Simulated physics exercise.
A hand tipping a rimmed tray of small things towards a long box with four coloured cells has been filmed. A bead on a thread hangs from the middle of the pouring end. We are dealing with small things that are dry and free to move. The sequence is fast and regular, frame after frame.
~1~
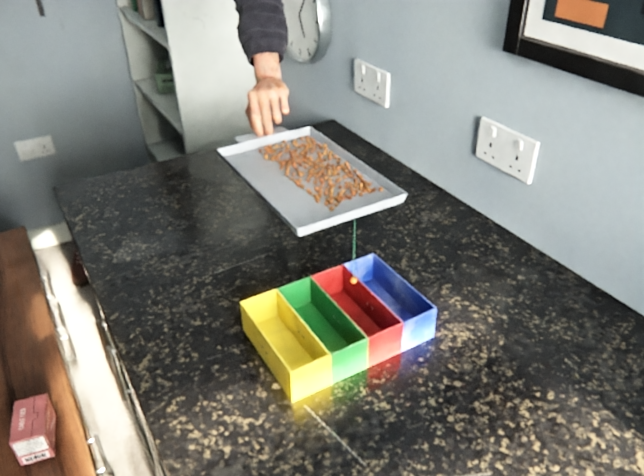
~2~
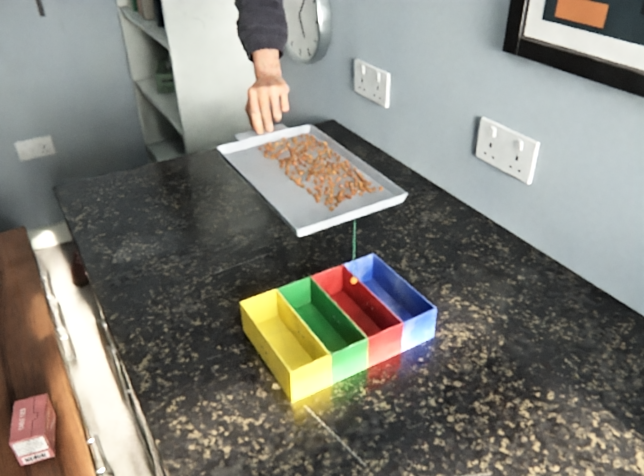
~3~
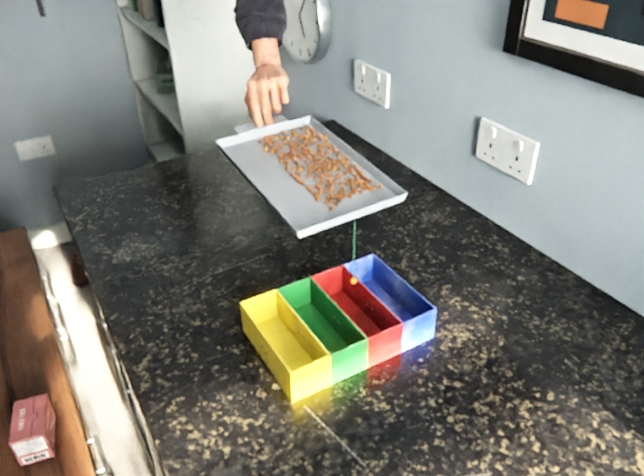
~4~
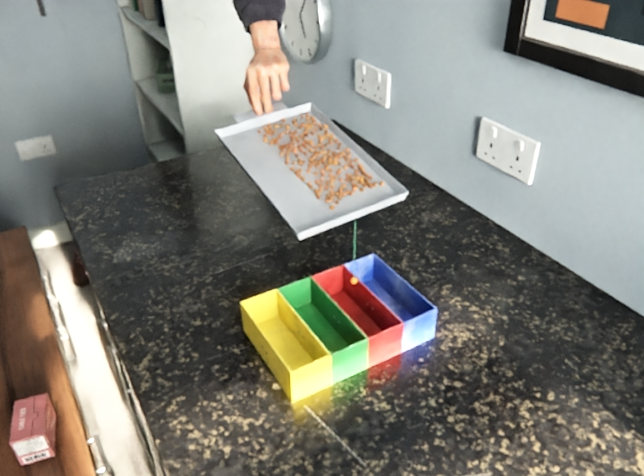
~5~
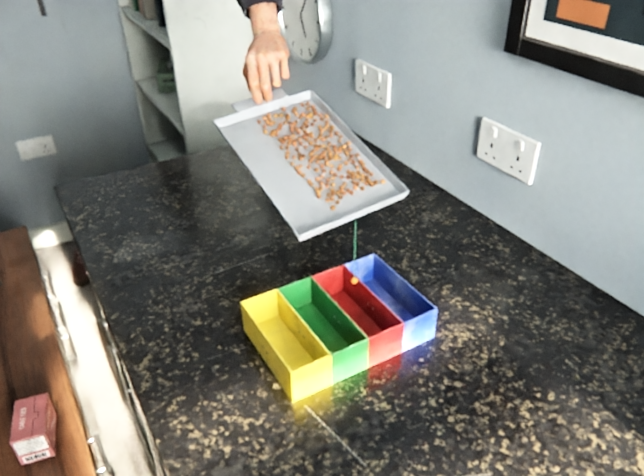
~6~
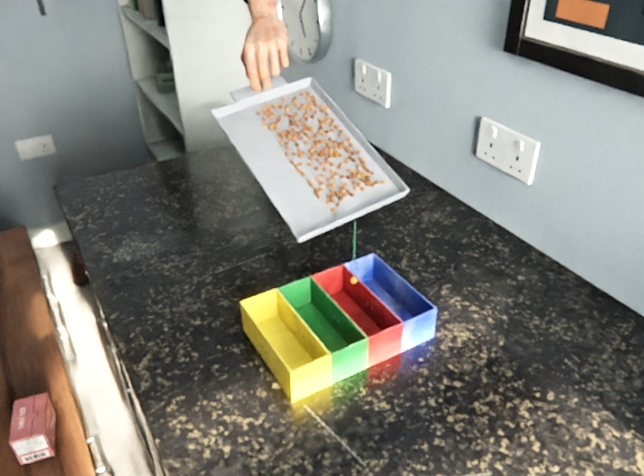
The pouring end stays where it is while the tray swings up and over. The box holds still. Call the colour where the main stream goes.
I call green.
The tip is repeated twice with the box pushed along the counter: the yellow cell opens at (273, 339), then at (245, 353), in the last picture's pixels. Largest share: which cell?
First try: The cell in green; second try: The cell in red.
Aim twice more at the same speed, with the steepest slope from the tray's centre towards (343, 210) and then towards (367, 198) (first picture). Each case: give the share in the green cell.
Near 10 % and 0 %.
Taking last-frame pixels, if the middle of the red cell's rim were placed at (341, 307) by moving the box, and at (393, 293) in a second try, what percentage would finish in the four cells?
100 %, 80 %.
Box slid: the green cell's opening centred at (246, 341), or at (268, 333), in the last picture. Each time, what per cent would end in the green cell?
Approximately 0 percent, followed by approximately 0 percent.
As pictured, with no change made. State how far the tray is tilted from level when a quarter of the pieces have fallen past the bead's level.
That happens at around 65°.
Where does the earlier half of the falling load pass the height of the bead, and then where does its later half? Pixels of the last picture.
For the early half I get (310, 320), and for the late half (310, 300).
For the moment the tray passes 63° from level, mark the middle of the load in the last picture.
Centre estimate: (313, 244).
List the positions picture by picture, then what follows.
Corners of the pouring end near (299, 227) and (404, 193), level; middle of the load near (316, 168), cereal balls; bead on its thread near (354, 280); yellow cell near (311, 375); green cell near (349, 358); red cell near (385, 342); blue cell near (419, 327), in the first frame.
Corners of the pouring end near (299, 227) and (404, 193), level; middle of the load near (316, 166), in the second frame.
Corners of the pouring end near (299, 229) and (404, 192), tipped barely, lowest at the left corner; middle of the load near (316, 162), in the third frame.
Corners of the pouring end near (300, 231) and (405, 191), tipped a little, lowest at the left corner; middle of the load near (317, 155), in the fourth frame.
Corners of the pouring end near (300, 234) and (406, 190), tipped a little, lowest at the left corner; middle of the load near (317, 149), in the fifth frame.
Corners of the pouring end near (300, 235) and (406, 189), tipped clearly, lowest at the left corner; middle of the load near (317, 145), the bulk on the move; yellow cell near (311, 375); green cell near (349, 358); red cell near (385, 342); blue cell near (419, 327), in the sixth frame.
Shortly afterwards, tray tipped steeply; near half on the tray; a little in the yellow cell; a little in the green cell; only a few in the red cell; near a quarter falling or outside the box.
Next, tray tipped past a quarter turn; a little on the tray; near half in the green cell; near a quarter in the yellow cell; only a few in the red cell; near a quarter falling or outside the box.
Some moments later, tray tipped past a quarter turn; near two thirds in the green cell; near a quarter in the yellow cell; a little in the red cell; only a few falling or outside the box.
In the end, tray tipped past a quarter turn; near two thirds in the green cell; near a quarter in the yellow cell; a little in the red cell; none at all in the blue cell; only a few outside the box.
